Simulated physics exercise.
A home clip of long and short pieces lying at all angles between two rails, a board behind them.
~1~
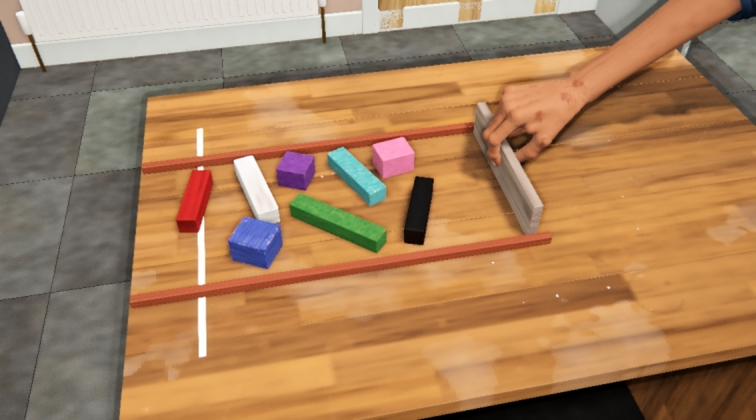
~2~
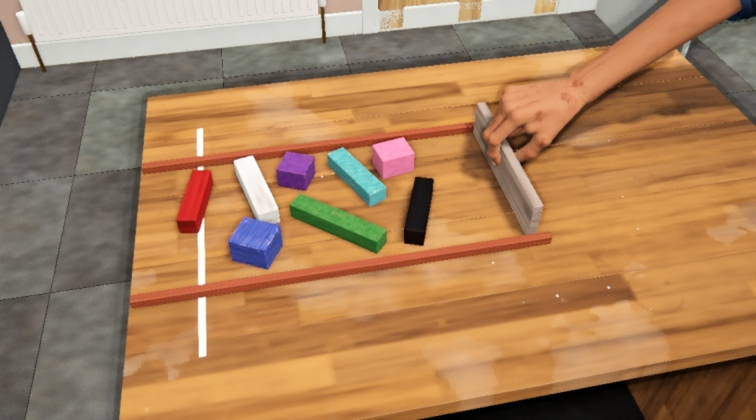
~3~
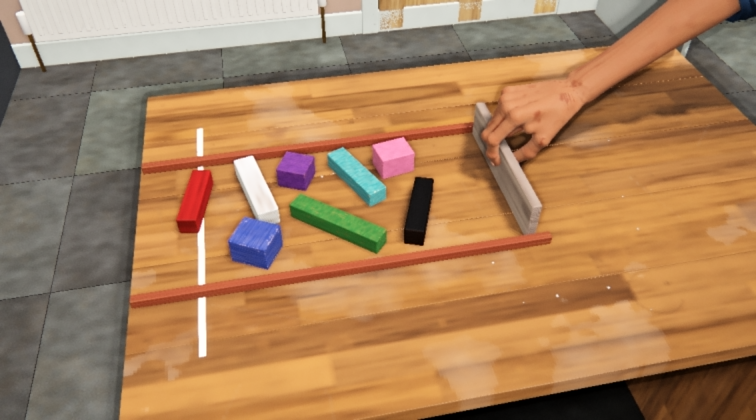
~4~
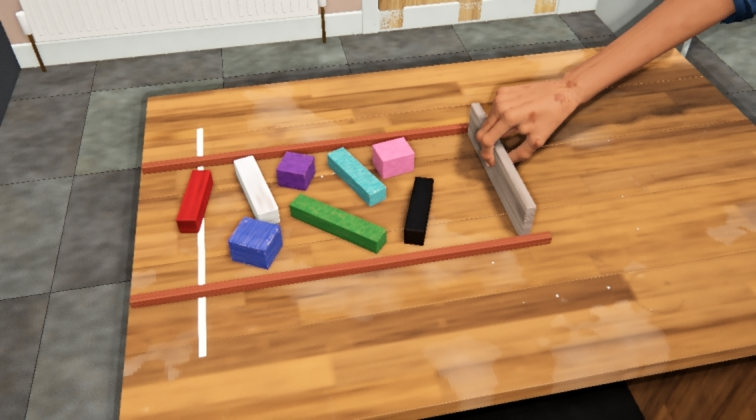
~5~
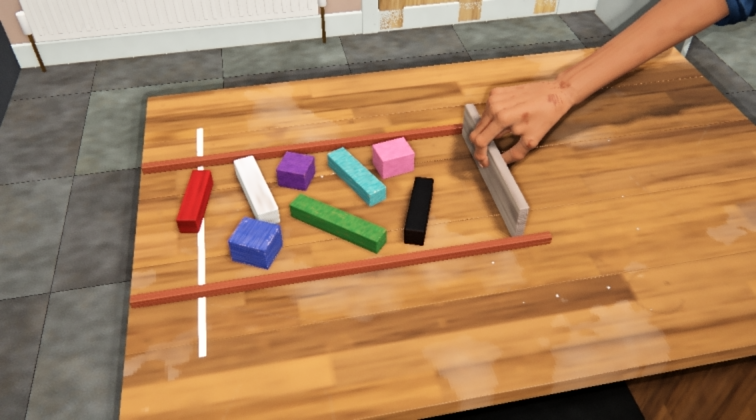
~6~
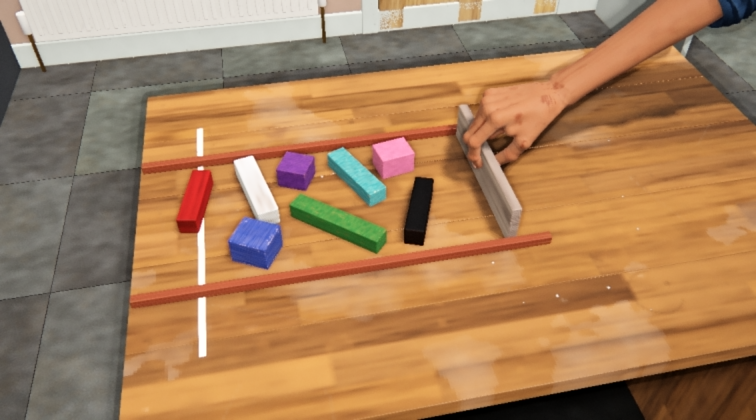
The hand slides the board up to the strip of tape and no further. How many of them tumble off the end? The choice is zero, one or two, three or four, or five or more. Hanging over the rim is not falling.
The number that fall off is three or four.
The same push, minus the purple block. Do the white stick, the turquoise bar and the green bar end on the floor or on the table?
The white stick falls, the turquoise bar stays on, the green bar survives.
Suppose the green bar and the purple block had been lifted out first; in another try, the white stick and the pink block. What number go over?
The counts: 1 and 1.
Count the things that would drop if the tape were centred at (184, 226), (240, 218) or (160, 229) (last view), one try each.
It would be 4, 1 and 6.
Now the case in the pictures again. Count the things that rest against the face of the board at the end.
That makes 2.
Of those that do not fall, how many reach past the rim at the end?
3 of them.
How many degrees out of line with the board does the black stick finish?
Some 0 degrees.
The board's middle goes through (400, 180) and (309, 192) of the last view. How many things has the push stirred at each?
3 and 8.
A little later, none off yet; red stick at rest near (196, 201); blue block at rest near (256, 243); white stick at rest near (256, 191).
When it is over, the number that fall off is three or four; down, purple block, white stick and red stick.
